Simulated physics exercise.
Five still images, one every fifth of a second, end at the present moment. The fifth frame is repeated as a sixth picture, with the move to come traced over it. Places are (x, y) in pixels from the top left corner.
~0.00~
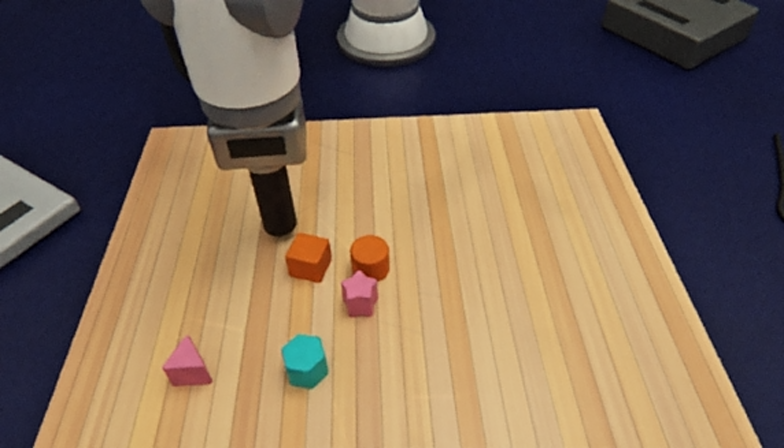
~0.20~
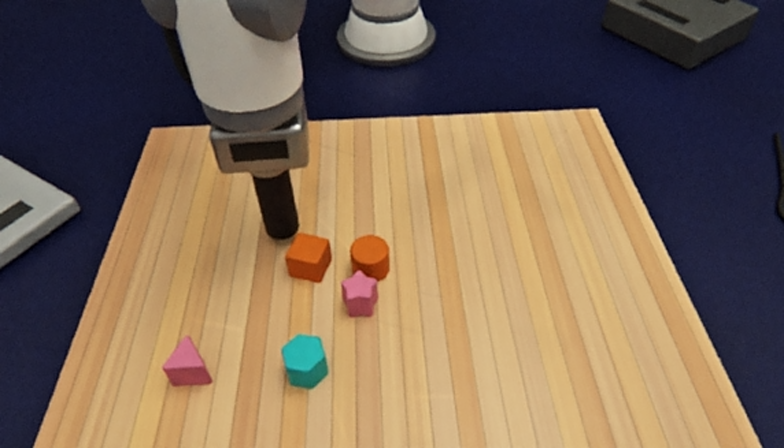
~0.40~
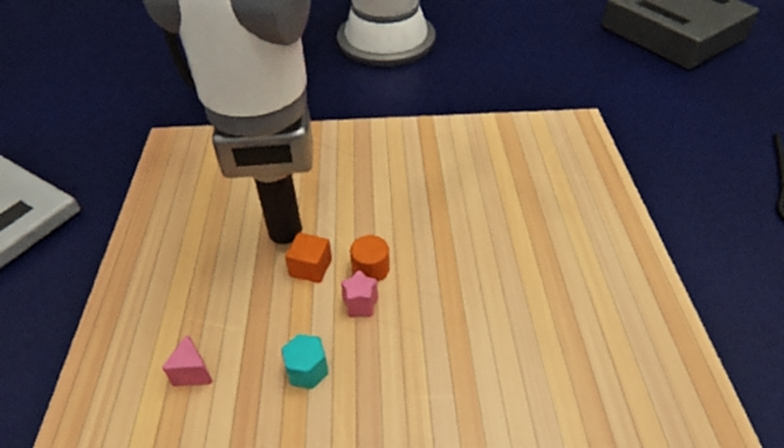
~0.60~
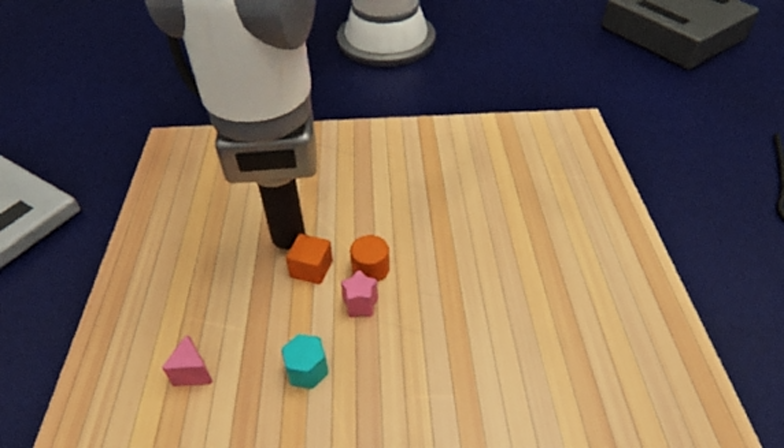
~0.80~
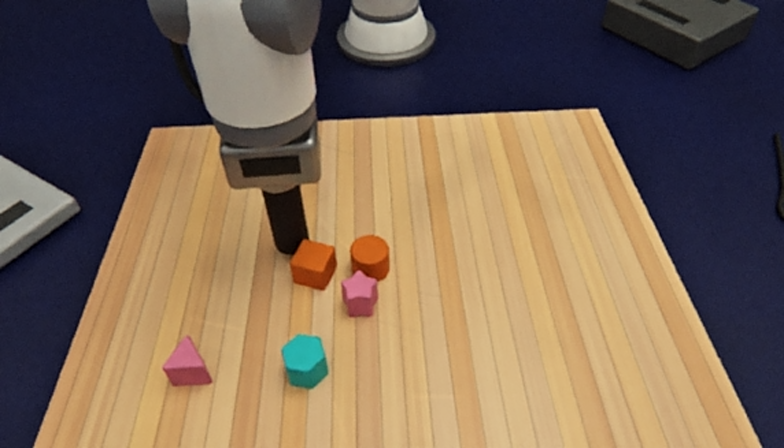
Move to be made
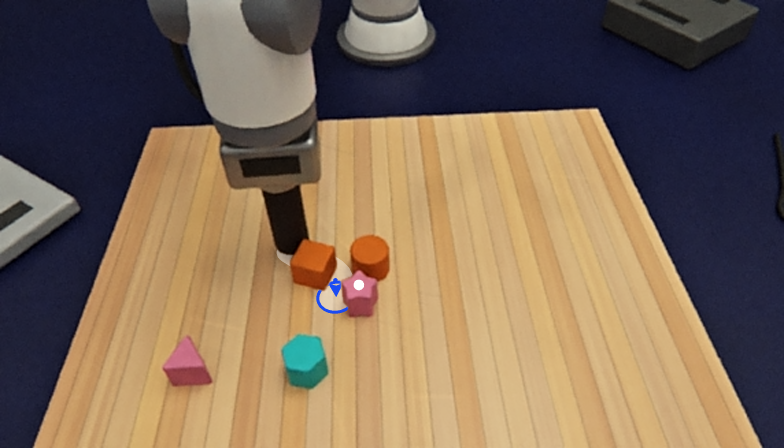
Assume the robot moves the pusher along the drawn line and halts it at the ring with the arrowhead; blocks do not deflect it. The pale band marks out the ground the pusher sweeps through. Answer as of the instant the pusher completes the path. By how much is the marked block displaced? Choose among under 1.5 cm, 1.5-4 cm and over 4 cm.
Displaced 1.5 to 4 cm.
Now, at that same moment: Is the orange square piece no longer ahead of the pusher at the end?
Final answer: No.
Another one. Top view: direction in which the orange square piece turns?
My answer: Clockwise.
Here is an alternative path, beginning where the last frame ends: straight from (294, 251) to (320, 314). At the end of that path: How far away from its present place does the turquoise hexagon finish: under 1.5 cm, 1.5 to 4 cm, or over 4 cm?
That one ends up within 1.5 cm of where it is now.
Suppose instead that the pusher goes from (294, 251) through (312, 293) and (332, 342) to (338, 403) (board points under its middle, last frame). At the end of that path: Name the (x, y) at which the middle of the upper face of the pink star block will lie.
It should be at (395, 301) by then.
Drawn move, from (294, 251) through (314, 262) and (333, 275) to (336, 297); the dot is on the pink star block.
On the path given first. Halfway along, pusher at (323, 260); orange square piece at (331, 275), turned 45° clockwise; pink star block at (363, 290).
At the end, pusher at (335, 289); orange square piece at (340, 308), turned 60° clockwise; pink star block at (376, 304), turned 60° anticlockwise; orange cylinder still.
